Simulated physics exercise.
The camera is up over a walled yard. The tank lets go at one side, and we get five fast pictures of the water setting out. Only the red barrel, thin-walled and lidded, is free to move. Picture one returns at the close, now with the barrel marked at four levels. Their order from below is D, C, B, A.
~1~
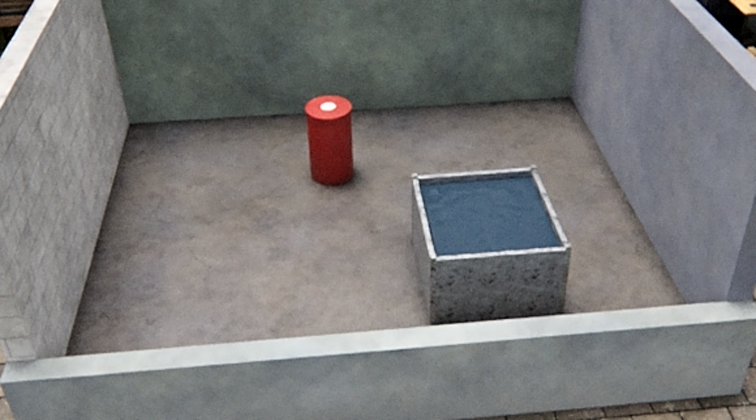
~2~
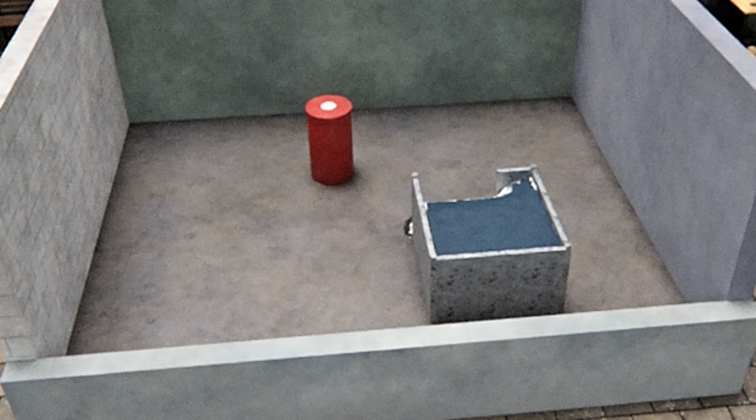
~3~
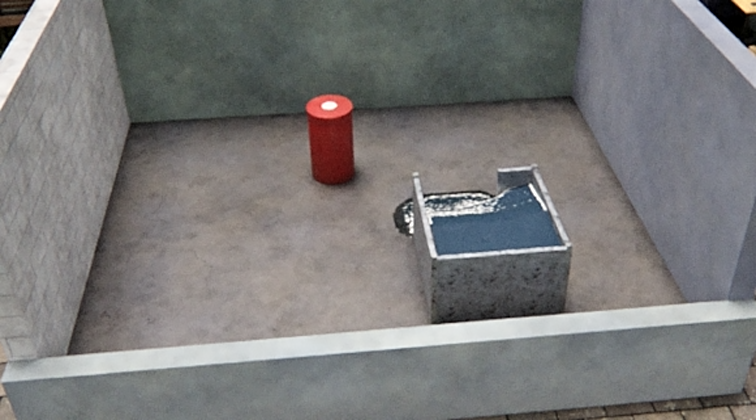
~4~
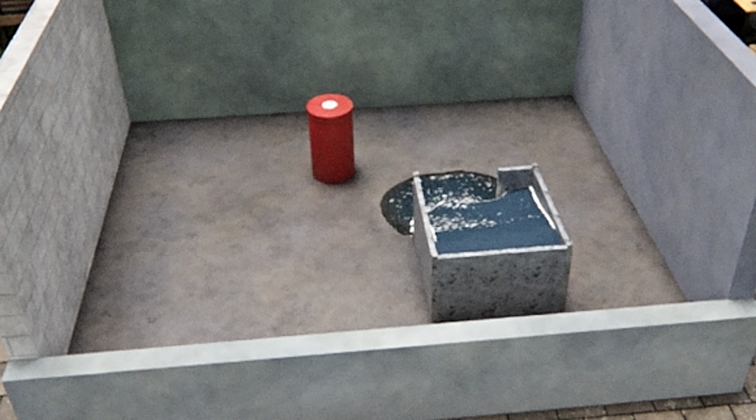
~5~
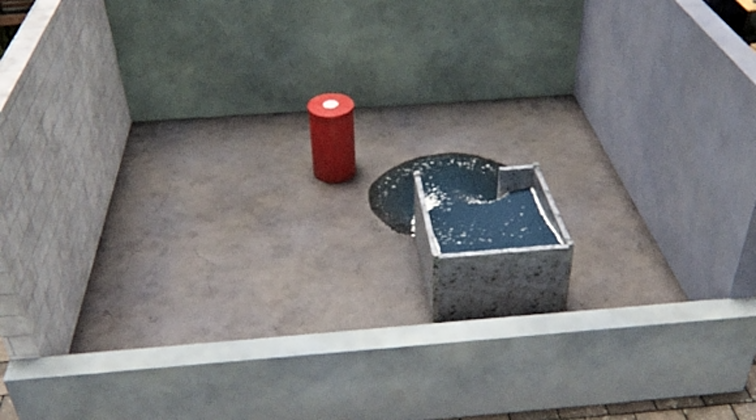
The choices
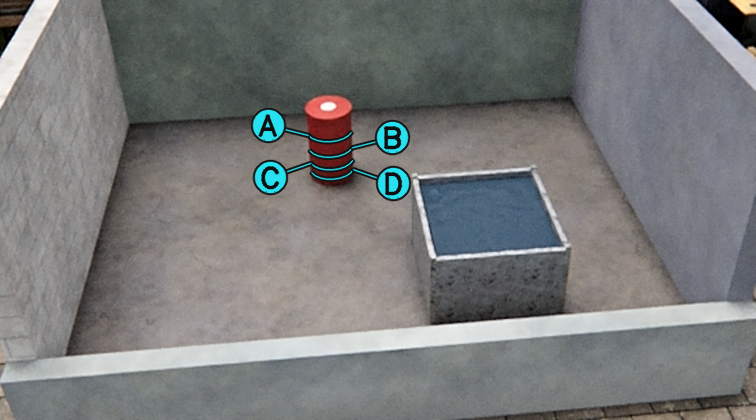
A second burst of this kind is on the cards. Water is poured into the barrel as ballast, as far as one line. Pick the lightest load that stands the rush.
That is level C.
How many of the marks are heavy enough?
Three of the four.
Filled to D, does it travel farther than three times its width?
No, less.
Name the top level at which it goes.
D it is.
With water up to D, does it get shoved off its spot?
Yes, it does.
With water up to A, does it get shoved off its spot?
No.
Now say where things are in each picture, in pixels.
Lid of the red barrel at (328, 107); tank full, its middle at (486, 217), in the first frame.
Water covers 1 % of the ground, mostly out of sight from here, in the second frame.
Water covers 3 % of the ground, mostly out of sight from here, in the third frame.
In the fourth frame, 5 % of the ground wet, in view closest to the barrel at (389, 207).
Lid of the red barrel at (330, 105); 8 % of the ground wet, in view closest to the barrel at (385, 178), in the fifth frame.
On the marked copy, A at (330, 141); B at (331, 157); C at (332, 169); D at (333, 179); from the bottom up D, C, B, A.
With A, it does not move.
With B, it does not move.
With C, it does not move.
With D, it is pushed about its own width away.
